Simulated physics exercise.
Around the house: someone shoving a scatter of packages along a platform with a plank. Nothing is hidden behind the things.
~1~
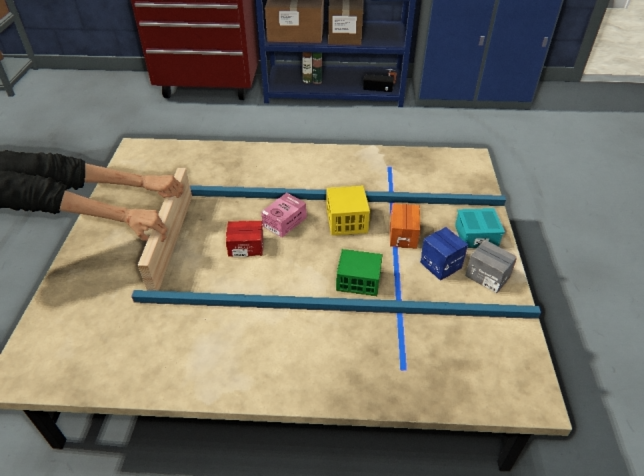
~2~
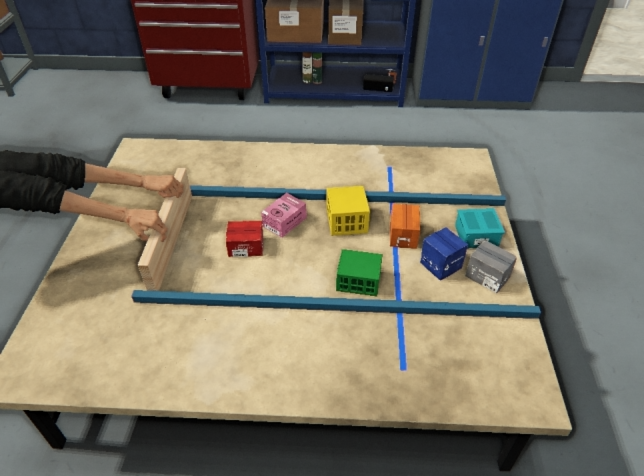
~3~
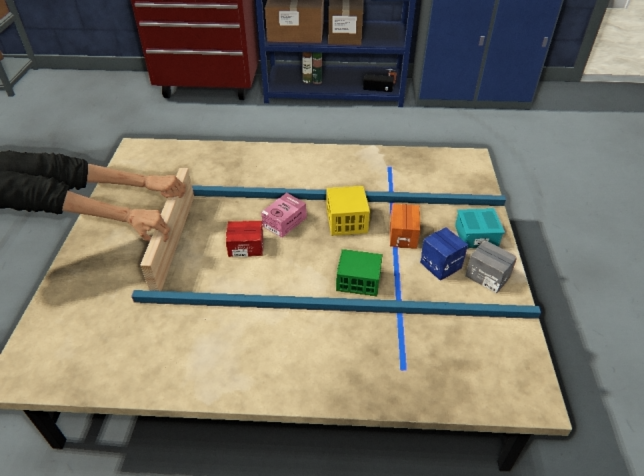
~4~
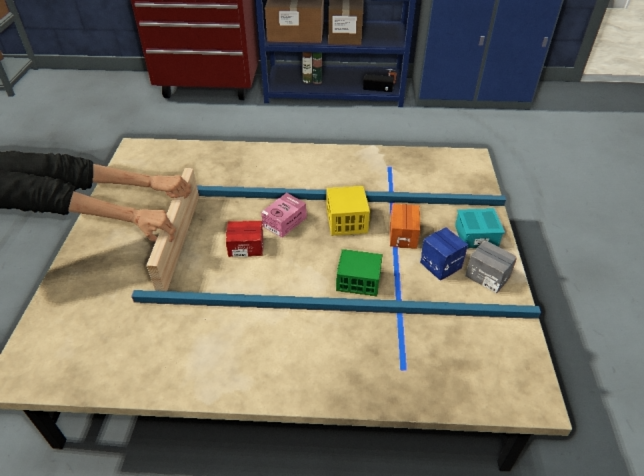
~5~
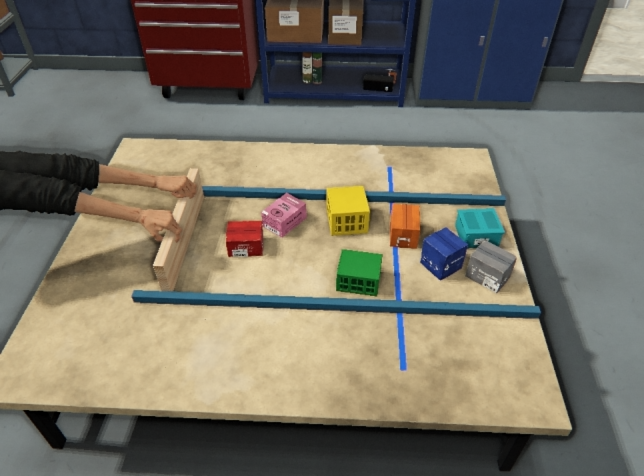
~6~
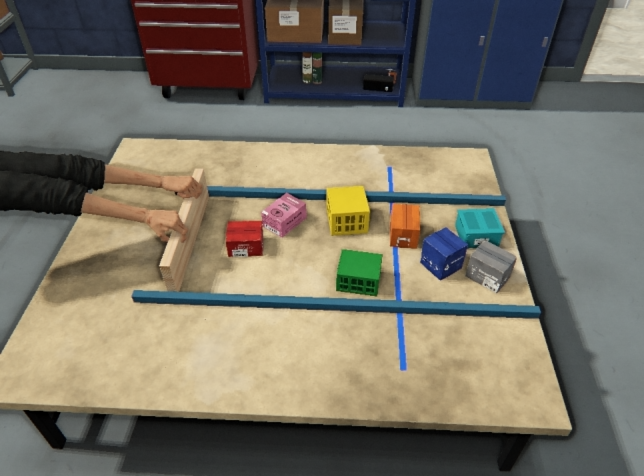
A wooden plank, gripped by two hands at the left of a table, rests between two blue rails at first, then slides slowly a short way right. The red box and pink box nearest it, and the yellow, green, orange, blue, turquoise and grey ones beyond, stay still, with the plank not touching them.
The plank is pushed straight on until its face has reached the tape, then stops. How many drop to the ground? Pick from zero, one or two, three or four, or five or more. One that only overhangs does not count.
The number that fall off is zero.
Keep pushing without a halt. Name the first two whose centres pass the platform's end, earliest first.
They are the turquoise tote, the orange parcel.
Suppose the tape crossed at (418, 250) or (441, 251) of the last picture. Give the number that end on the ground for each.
The counts: 1 and 2.
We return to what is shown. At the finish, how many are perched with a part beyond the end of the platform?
1 of them.
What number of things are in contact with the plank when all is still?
In contact: 3.
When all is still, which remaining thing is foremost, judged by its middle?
The turquoise tote.
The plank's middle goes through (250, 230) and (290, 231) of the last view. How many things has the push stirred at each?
First 1, then 2.
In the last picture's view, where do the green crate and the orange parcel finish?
About (419, 273), and the other about (474, 229).
Soon after, none off yet; grey parcel at rest near (491, 267); turquoise tote at rest near (479, 229); blue box at rest near (443, 254).
In the end, the number that fall off is zero.
